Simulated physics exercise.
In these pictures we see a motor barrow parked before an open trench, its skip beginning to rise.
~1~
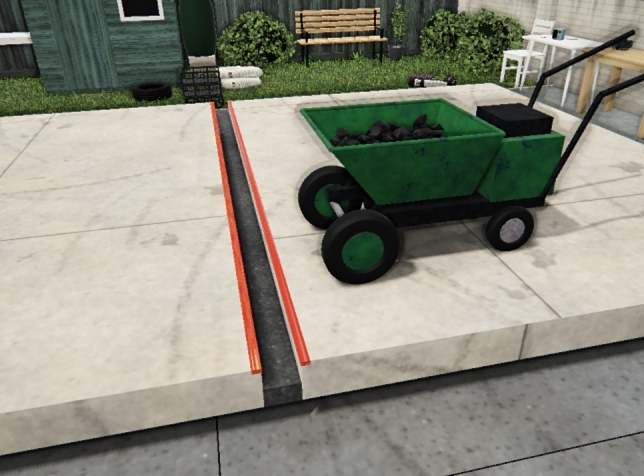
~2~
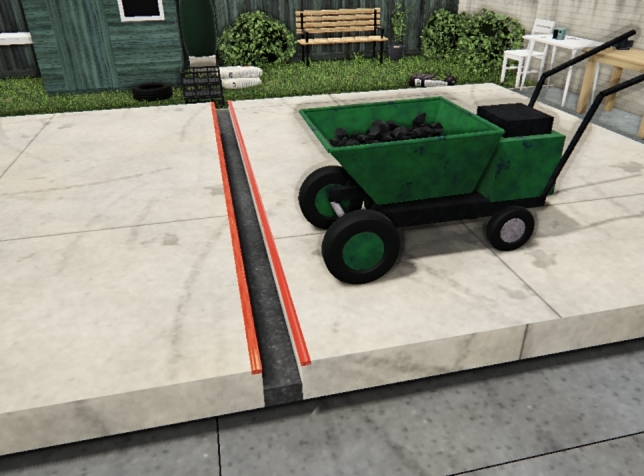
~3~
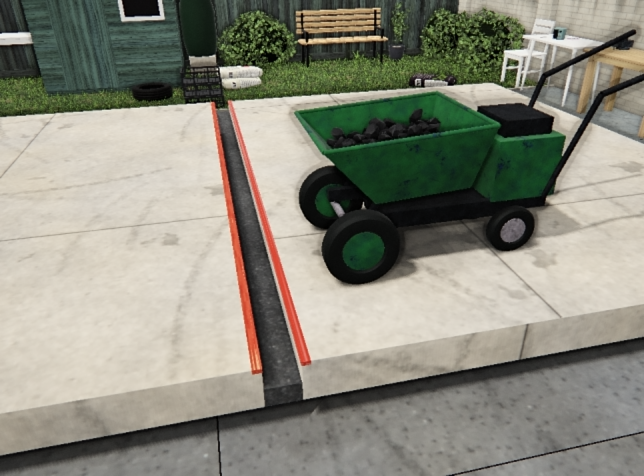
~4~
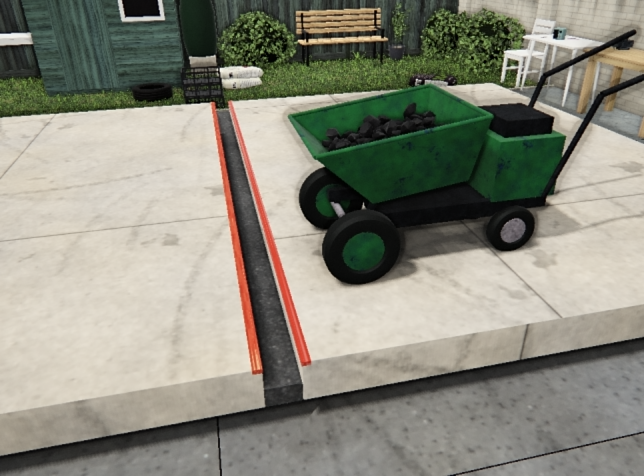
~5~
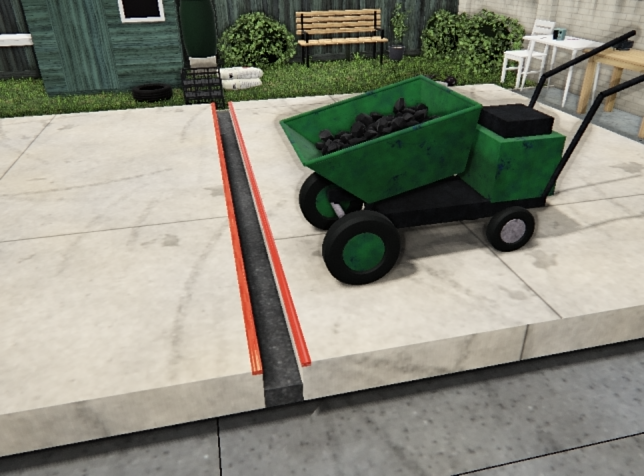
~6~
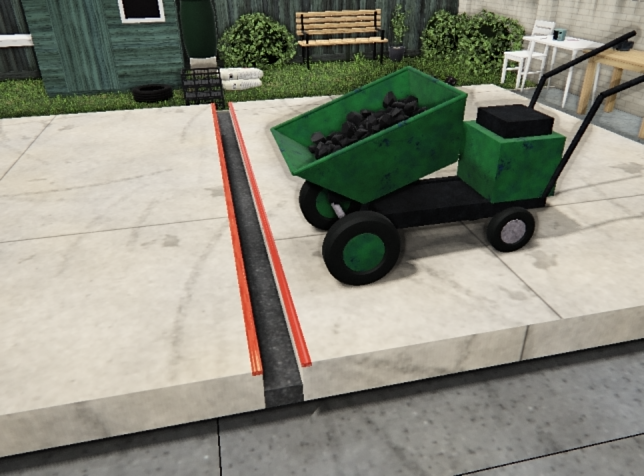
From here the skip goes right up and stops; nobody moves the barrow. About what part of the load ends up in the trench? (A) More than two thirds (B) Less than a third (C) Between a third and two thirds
B.
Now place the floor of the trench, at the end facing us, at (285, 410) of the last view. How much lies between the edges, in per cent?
Something close to 0 per cent.
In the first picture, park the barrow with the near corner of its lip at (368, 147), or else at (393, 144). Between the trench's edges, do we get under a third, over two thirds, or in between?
First: The middle third. Second: The middle third.
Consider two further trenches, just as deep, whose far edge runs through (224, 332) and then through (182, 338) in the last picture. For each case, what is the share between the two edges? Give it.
50 % and 90 %, give or take.
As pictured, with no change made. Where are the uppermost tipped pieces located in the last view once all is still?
Top, approx.: (207, 243).
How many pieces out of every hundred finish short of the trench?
Result: Some 0 % of the load.
Shortly afterwards, skip tipped steeply; the whole lot in the skip.
Next, skip tipped right over; near two thirds in the skip; only a few in or heaped over the trench; near a quarter beyond it; only a few falling.
Some moments later, skip tipped right over; a little in the skip; only a few in or heaped over the trench; the bulk beyond it.
In the end, skip tipped right over; a little in the skip; only a few in or heaped over the trench; the bulk beyond it.
